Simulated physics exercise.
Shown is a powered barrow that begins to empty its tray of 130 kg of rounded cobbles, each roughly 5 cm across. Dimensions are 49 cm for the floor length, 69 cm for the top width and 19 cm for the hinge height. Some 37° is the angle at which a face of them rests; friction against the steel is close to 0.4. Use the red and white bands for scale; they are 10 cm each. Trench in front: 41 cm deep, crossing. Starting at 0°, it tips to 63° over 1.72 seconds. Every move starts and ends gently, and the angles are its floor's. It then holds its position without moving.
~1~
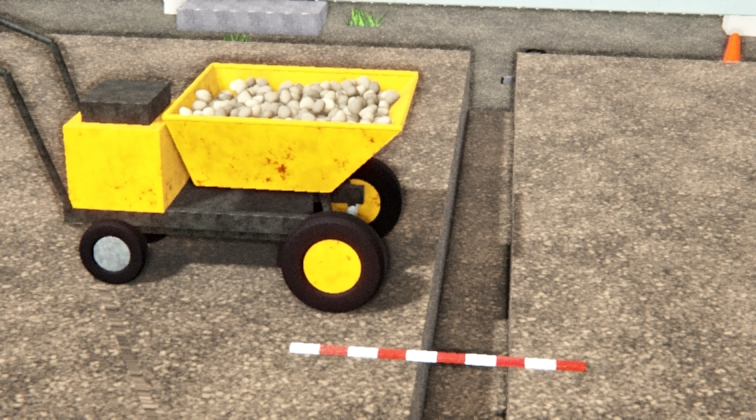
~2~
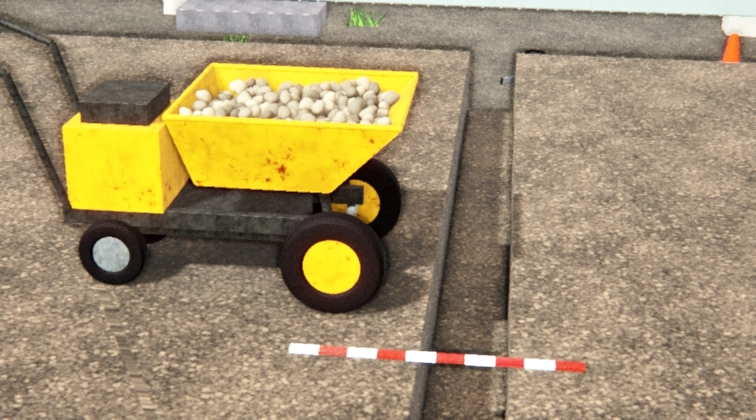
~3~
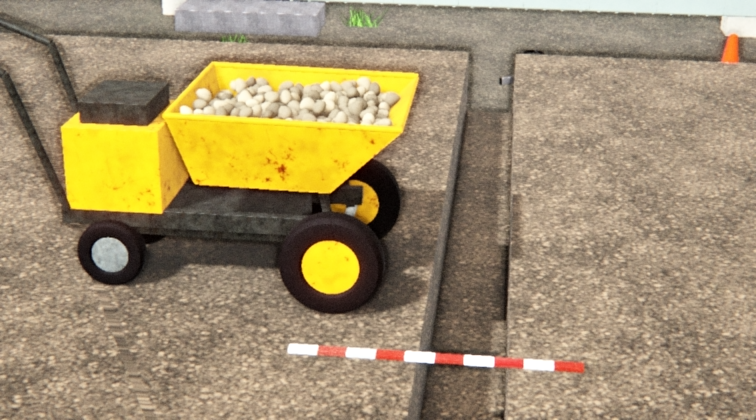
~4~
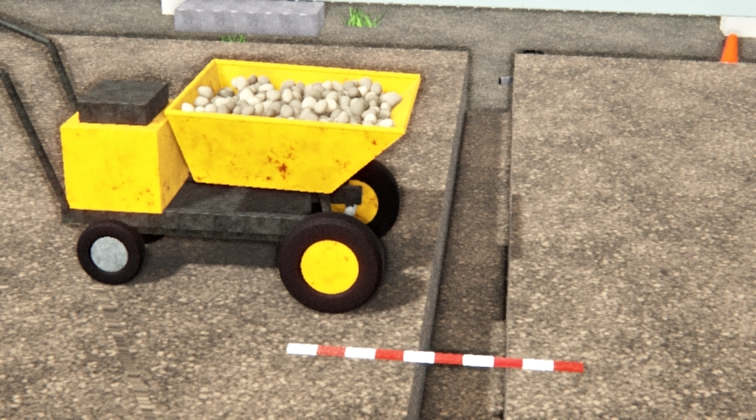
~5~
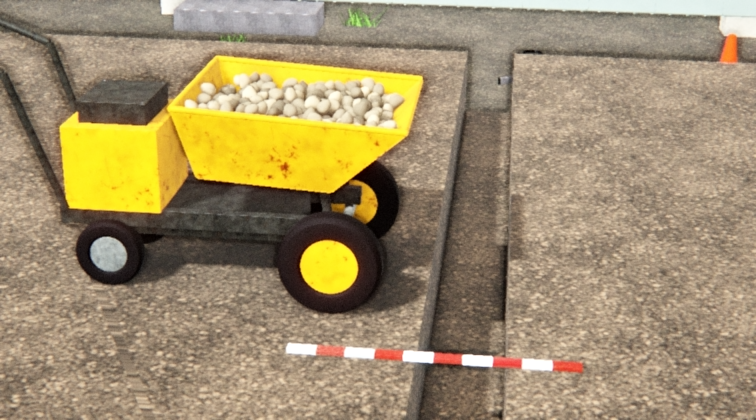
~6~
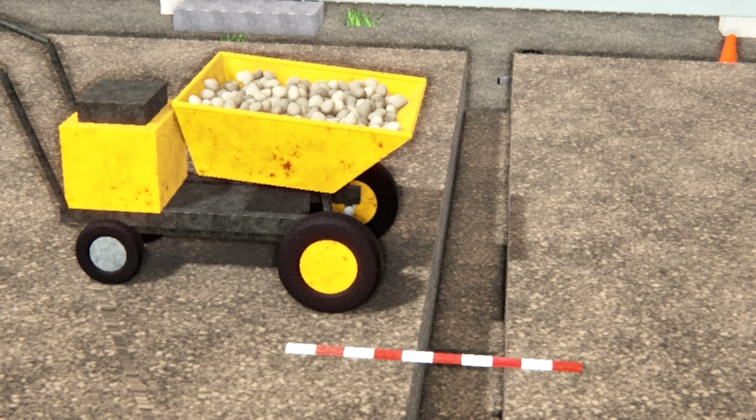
A yellow powered barrow loaded with rounded stones stood still beside a narrow trench, near a red-and-white striped pole, and then its tray slowly tilted slightly toward the right, the stones staying inside.
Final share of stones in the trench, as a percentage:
38 per cent.
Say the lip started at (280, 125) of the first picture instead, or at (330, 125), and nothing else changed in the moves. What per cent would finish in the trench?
Estimates: 85 % then 95 %.
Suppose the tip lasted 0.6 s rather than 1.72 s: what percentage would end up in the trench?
Something close to 25 per cent.
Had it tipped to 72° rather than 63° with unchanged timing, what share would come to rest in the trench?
Near 30 per cent then.
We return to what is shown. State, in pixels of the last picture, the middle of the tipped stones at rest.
Around (539, 280).
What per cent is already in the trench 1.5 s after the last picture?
0 per cent, give or take.
Then, 1.0 s after the last picture the floor is at 53°, 100 % in the tray; the foremost stones are at (492, 208).
Then, 1.5 s after the last picture the floor is at 63°, 59 % in the tray, 2 % in the trench, 38 % past the trench; the foremost stones are at (622, 287).
Then, 1.9 s after the last picture the floor is at 63°, 30 % in the tray, 9 % in the trench, 61 % past the trench; the foremost stones are at (693, 289).
Then, 3.8 s after the last picture the floor is at 63°, 0 % in the tray, 38 % in the trench, 62 % past the trench; the foremost stones are at (718, 295).
